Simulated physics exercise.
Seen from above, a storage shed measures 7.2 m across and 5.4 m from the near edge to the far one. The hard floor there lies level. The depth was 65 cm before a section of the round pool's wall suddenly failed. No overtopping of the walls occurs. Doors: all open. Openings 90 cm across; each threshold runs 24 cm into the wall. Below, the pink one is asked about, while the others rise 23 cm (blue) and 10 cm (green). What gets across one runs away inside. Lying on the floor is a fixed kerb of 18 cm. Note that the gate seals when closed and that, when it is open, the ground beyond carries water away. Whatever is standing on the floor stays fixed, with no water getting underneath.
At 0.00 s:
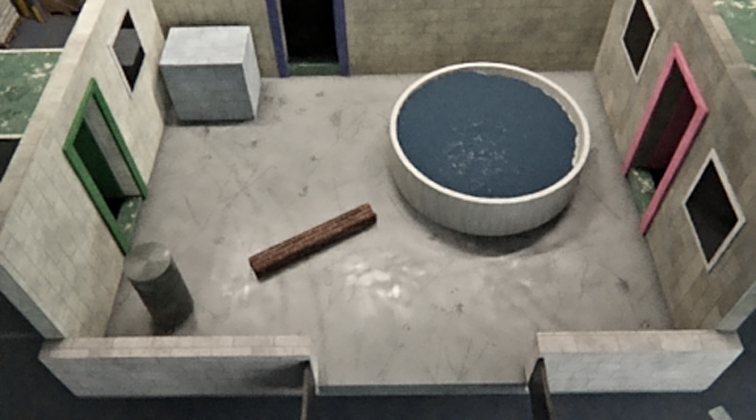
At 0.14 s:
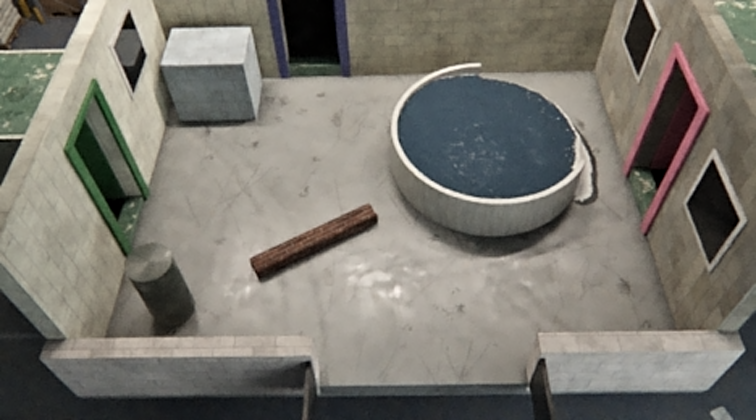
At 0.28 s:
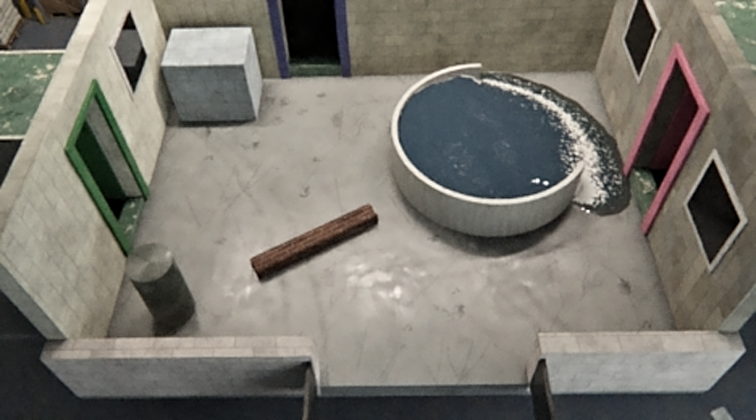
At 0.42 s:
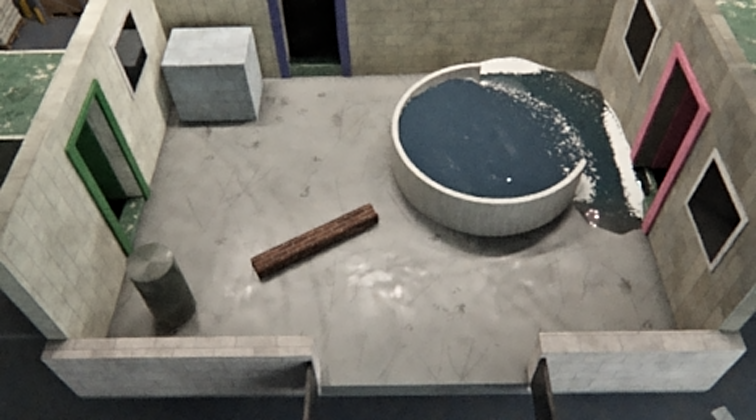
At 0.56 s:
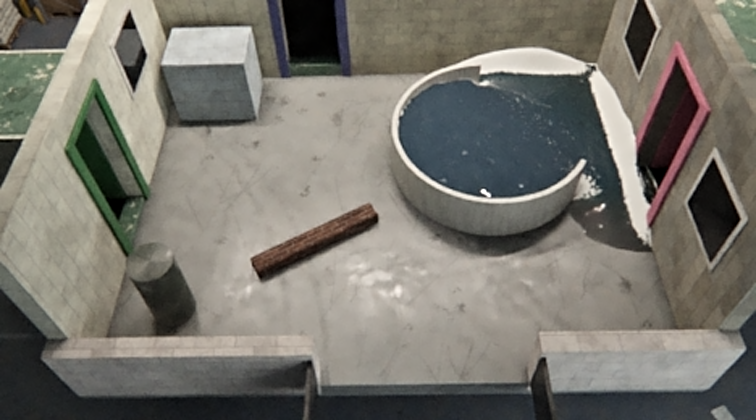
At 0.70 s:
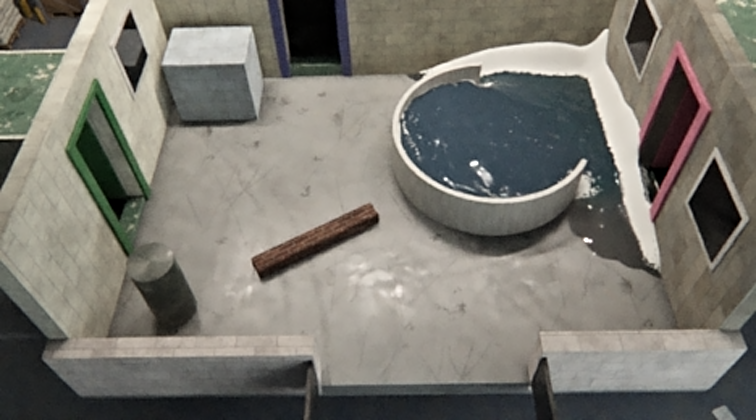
Round pool of dark water breaking open along its right side, water pouring out and spreading against the walls near a pink-framed doorway.
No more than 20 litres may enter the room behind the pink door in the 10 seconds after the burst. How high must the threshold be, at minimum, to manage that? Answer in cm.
At least 33 cm.
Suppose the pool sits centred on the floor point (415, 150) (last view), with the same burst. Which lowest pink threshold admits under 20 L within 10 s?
New minimum height: Approx. 21 cm.
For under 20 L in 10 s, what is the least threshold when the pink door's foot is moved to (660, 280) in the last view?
It needs roughly 8.5 cm.
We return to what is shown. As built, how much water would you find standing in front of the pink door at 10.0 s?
Lab note: Depth approx. 9.5 cm.
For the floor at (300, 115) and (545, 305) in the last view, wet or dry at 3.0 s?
Spot one: Awash, spot two: Awash.
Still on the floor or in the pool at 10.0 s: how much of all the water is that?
Remaining share: Around 90 %.
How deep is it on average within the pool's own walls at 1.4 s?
Close to 36 cm deep on average.
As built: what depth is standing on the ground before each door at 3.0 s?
Door depths (cm): Blue = 7, green = 0, pink = 28.
After 1.4 s water covers 25 % of the floor, deepest (64 cm) near (602, 121); 31 cm at the pink door, 27 litres in over its 23 cm threshold.
After 3.0 s water covers 45 % of the floor, deepest (35 cm) near (676, 361); 28 cm at the pink door, 65 litres in over its 23 cm threshold.
After 10.0 s water covers 95 % of the floor, deepest (14 cm) near (147, 198); 9 cm at the pink door, 74 litres in over its 23 cm threshold.
At the pink door as built, the water arrived by 0.5 s and peaked near 44 cm at 0.7 s.
With a threshold of 26.5 cm, 57 litres would have come in within the 10 s; with 36 cm, 10 litres. So under 20 litres takes about 33 cm.
